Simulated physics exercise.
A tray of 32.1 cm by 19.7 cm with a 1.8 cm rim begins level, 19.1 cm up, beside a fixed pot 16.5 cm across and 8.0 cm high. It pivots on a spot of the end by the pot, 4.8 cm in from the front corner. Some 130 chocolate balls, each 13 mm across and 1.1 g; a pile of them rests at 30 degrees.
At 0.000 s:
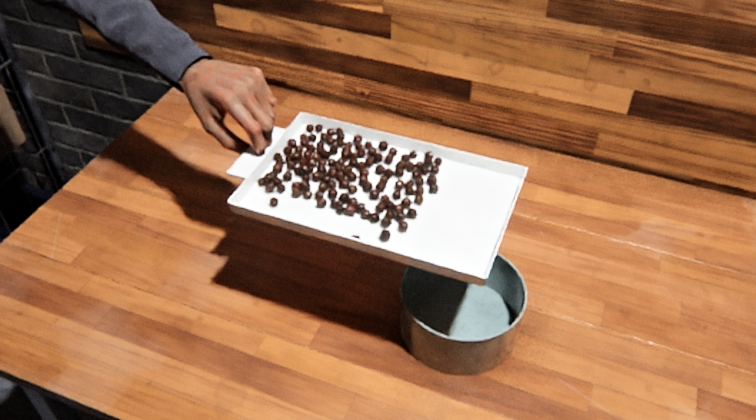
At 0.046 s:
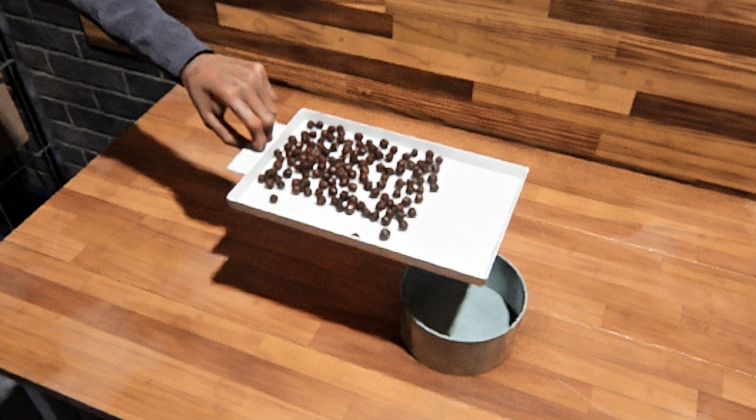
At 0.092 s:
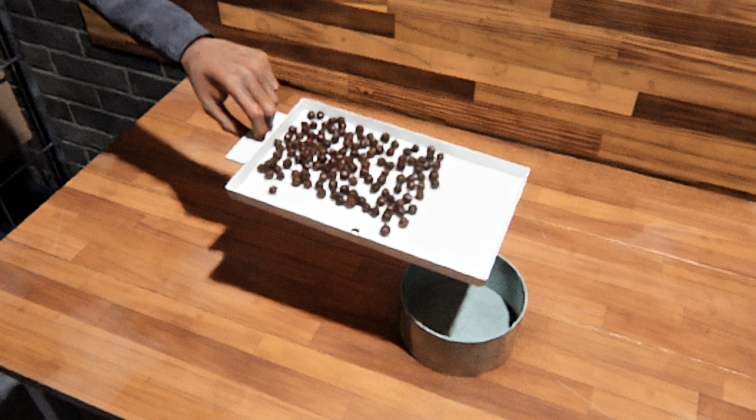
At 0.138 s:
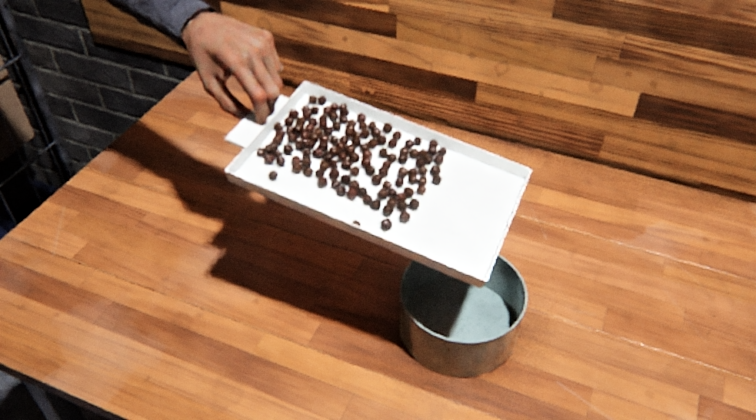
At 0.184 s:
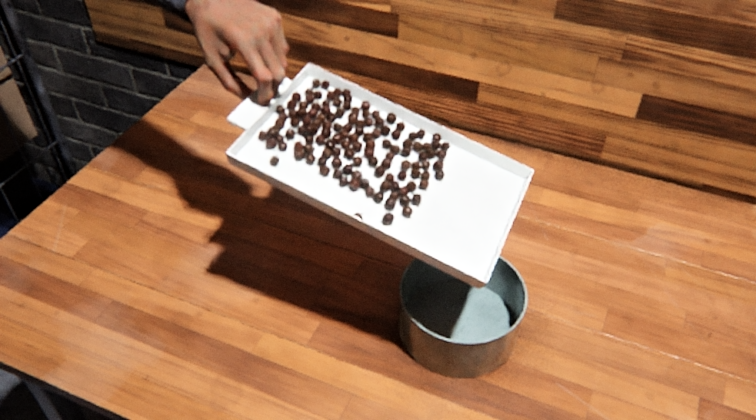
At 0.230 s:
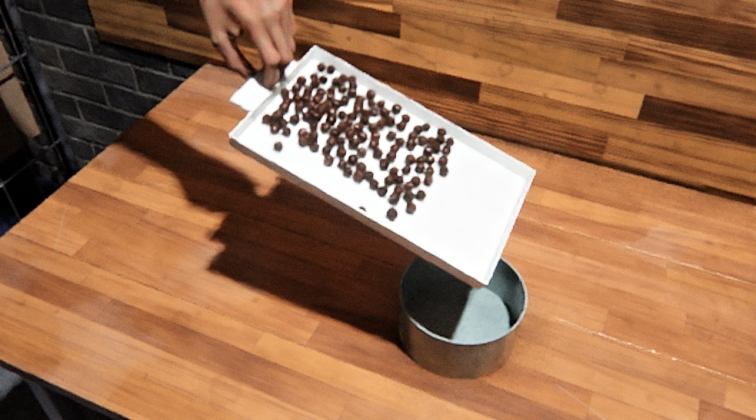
A white tray of brown balls tilts more steeply as a hand raises its left end.
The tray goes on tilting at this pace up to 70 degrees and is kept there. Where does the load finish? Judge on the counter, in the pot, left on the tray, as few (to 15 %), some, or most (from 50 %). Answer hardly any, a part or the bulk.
Counter: The bulk, pot: Hardly any, tray: A part.
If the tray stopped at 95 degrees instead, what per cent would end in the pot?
It would be near 0 per cent.
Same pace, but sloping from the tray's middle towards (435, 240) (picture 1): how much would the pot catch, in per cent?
About 0 per cent.
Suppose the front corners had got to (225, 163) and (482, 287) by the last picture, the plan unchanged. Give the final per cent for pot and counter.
Pot 0, counter 65.
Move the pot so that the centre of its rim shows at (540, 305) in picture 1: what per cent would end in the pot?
Some 40 per cent.
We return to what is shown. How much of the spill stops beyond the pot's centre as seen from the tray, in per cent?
About 100 per cent.
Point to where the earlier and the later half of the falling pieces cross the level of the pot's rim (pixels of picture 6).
First near (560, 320), later near (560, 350).
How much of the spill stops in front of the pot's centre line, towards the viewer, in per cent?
Roughly 60 per cent.
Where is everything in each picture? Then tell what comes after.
Tray tilt 0 degrees, front corners at (231, 201) and (484, 275); middle of the pieces at (348, 170); pot at (463, 288), in the first frame.
Tray tilt 1 degrees, front corners at (230, 197) and (484, 276); middle of the pieces at (348, 168), in the second frame.
Tray tilt 4 degrees, front corners at (229, 186) and (484, 277), lowest corner right front; middle of the pieces at (349, 161), in the third frame.
Tray tilt 9 degrees, front corners at (229, 170) and (485, 278), lowest corner right front; middle of the pieces at (350, 150), in the fourth frame.
Tray tilt 14 degrees, front corners at (230, 152) and (485, 280), lowest corner right front; middle of the pieces at (353, 139), in the fifth frame.
Tray tilt 19 degrees, front corners at (233, 135) and (486, 281), lowest corner right front; middle of the pieces at (358, 128); pot at (463, 291). Its pace works out near 110 degrees a second, in the sixth frame.
After 0.46 s, tilt 45 degrees; the tray holds 100 %, the pot 0 %.
After 0.62 s, tilt 62 degrees; the tray holds 100 %, the pot 0 %.
Then, at 0.90 s, tilt 70 degrees; the tray holds 40 %, the pot 0 %.
In the end, at 2.0 s, counter 60 %, pot 0 %, tray 40 %.
